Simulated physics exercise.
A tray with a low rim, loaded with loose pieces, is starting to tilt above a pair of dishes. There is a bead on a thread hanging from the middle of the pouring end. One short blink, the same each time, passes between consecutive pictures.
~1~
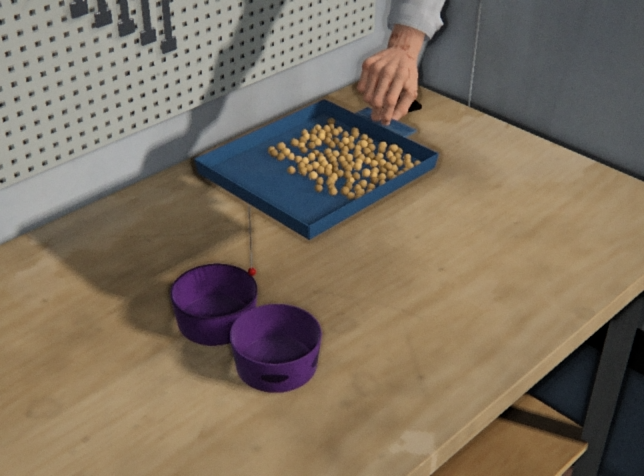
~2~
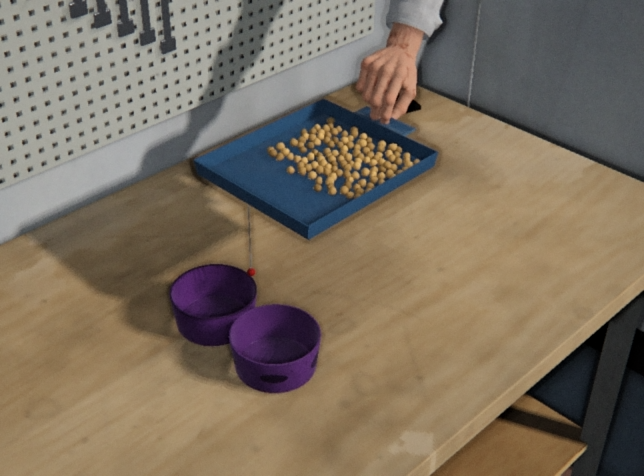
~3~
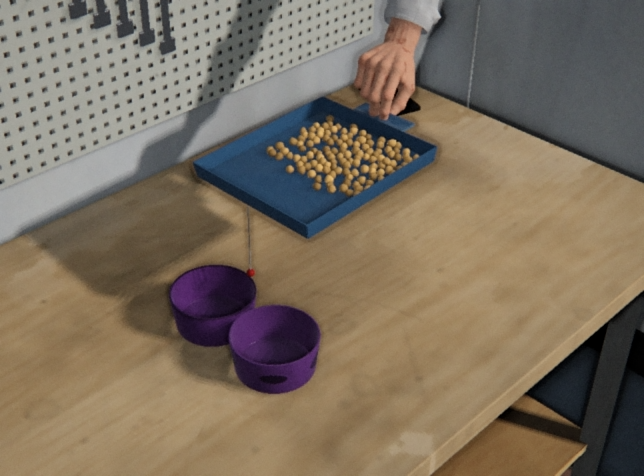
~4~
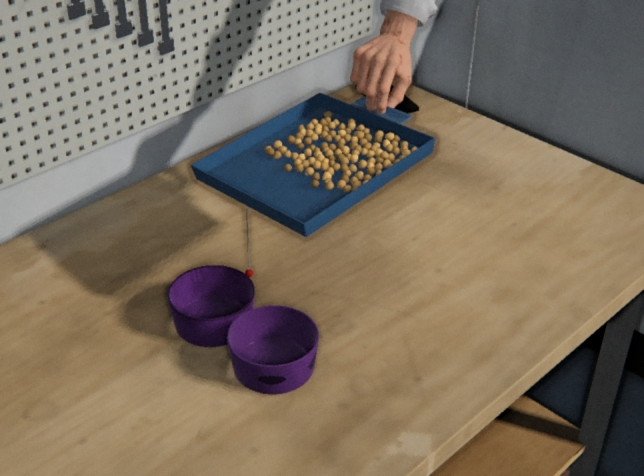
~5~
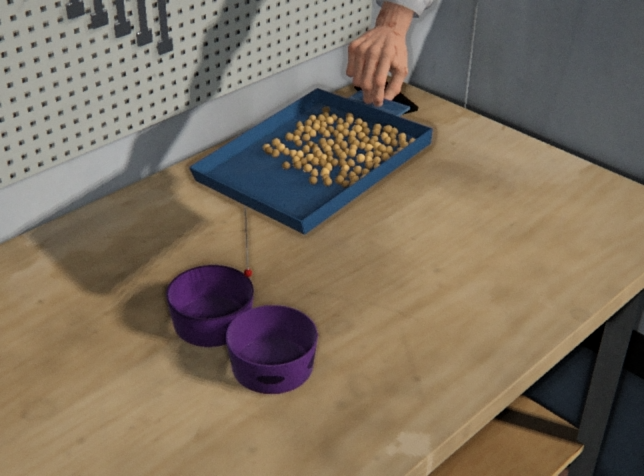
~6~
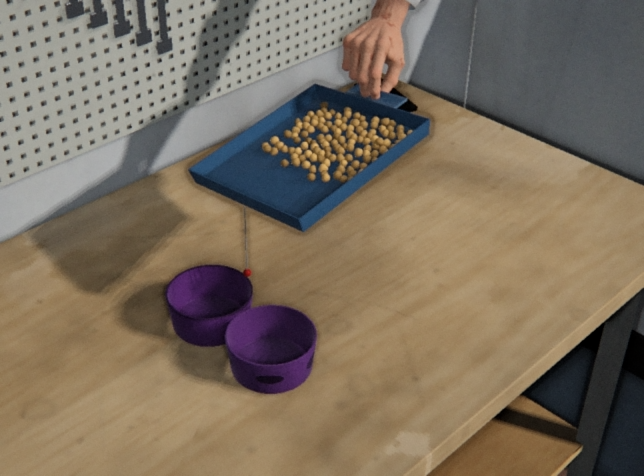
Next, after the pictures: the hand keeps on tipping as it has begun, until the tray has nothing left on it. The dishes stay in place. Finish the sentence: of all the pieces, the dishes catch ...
... fewer than half.
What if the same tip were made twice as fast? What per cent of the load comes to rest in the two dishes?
It would be some 20 in a hundred.
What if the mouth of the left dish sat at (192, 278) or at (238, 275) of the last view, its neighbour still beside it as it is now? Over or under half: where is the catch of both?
In the first position shy of half, in the second shy of half.
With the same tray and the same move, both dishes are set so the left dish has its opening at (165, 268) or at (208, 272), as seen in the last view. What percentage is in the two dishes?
Around 20 and then 50 per cent.
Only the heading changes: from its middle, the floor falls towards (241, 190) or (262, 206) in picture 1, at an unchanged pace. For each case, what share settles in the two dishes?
Case one 60 %; case two 80 %.
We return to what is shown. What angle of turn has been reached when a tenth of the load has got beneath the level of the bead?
105°, roughly.
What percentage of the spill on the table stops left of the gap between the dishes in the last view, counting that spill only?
About 80 %.
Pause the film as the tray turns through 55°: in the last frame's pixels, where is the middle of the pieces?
Centre estimate: (239, 161).
Soon, tray tipped steeply; all on the tray.
A while on, tray tipped right over; nearly all on the tray; a stray few outside both; a stray few in the air.
Towards the end, tray tipped past a quarter turn; a small part in the left dish; most outside both.
Finally, tray tipped past a quarter turn; none in the right dish; a small part in the left dish; most outside both.
